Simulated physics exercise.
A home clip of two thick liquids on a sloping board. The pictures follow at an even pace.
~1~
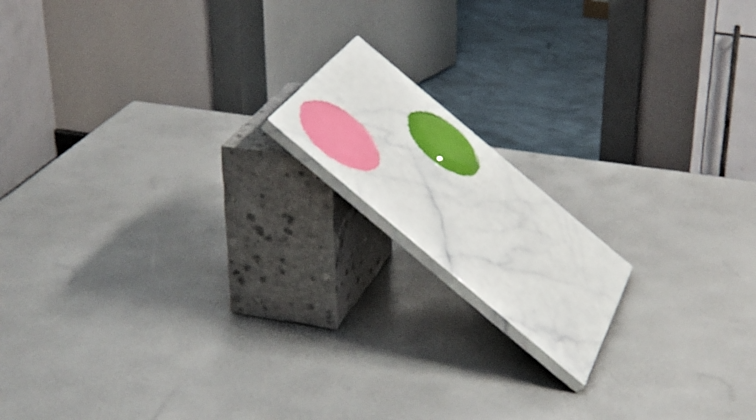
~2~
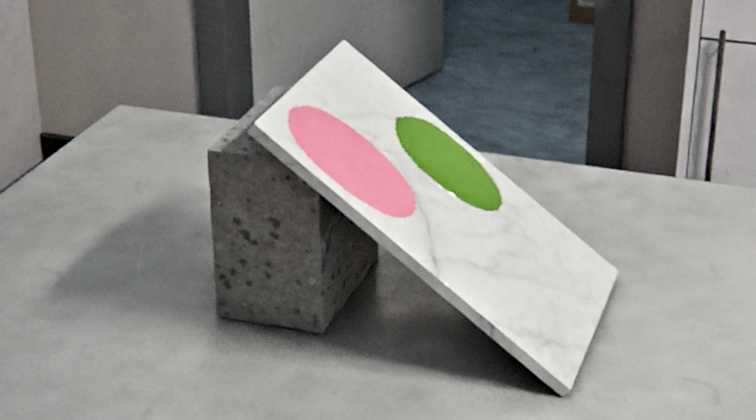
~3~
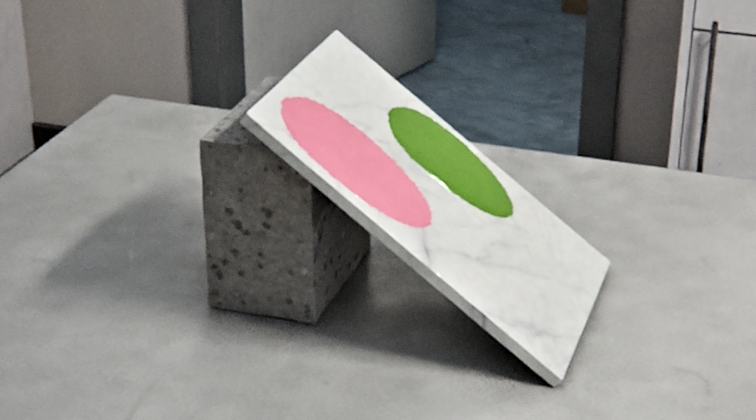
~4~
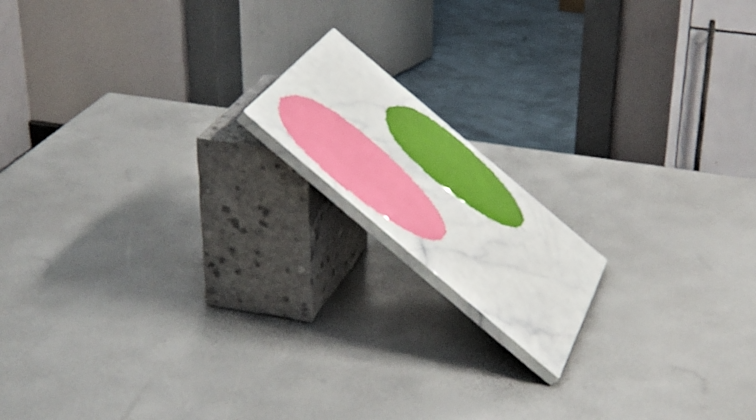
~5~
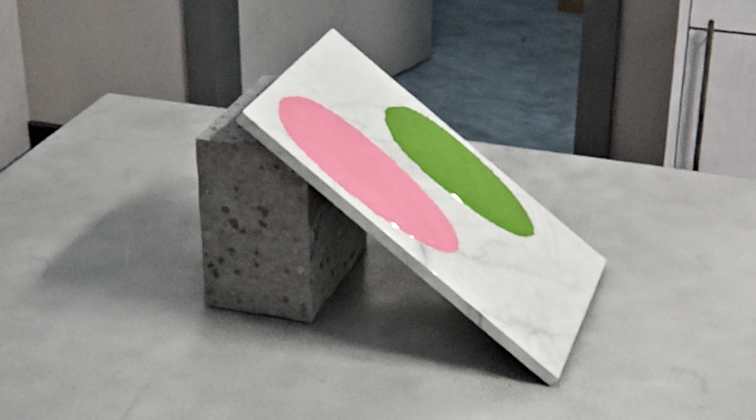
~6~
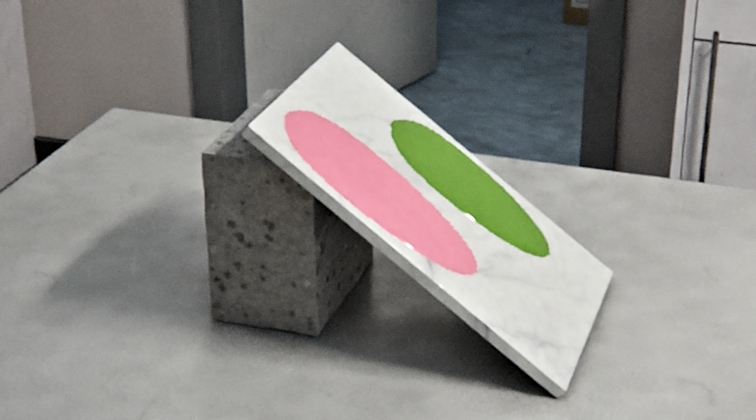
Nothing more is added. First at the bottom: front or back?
The back one gets there first.
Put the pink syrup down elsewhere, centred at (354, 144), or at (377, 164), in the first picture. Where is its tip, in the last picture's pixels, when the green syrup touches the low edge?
At about (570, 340), and at (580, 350).
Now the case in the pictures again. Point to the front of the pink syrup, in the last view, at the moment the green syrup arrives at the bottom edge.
Around (538, 321).
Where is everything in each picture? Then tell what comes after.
In the first frame, tip of the pink syrup a quarter of the way down; tip of the green syrup (470, 164) half way down.
In the second frame, tip of the pink syrup (406, 204) half way down; tip of the green syrup half way down.
In the third frame, tip of the pink syrup half way down; tip of the green syrup (504, 206) three quarters of the way down.
In the fourth frame, tip of the pink syrup (435, 226) half way down; tip of the green syrup three quarters of the way down.
In the fifth frame, tip of the pink syrup half way down; tip of the green syrup (526, 225) three quarters of the way down.
In the sixth frame, tip of the pink syrup (468, 263) three quarters of the way down; tip of the green syrup three quarters of the way down.
Next, the pink syrup is three quarters of the way down; the green syrup is close to the edge.
Finally, the pink syrup is close to the edge; the green syrup is at the low edge.
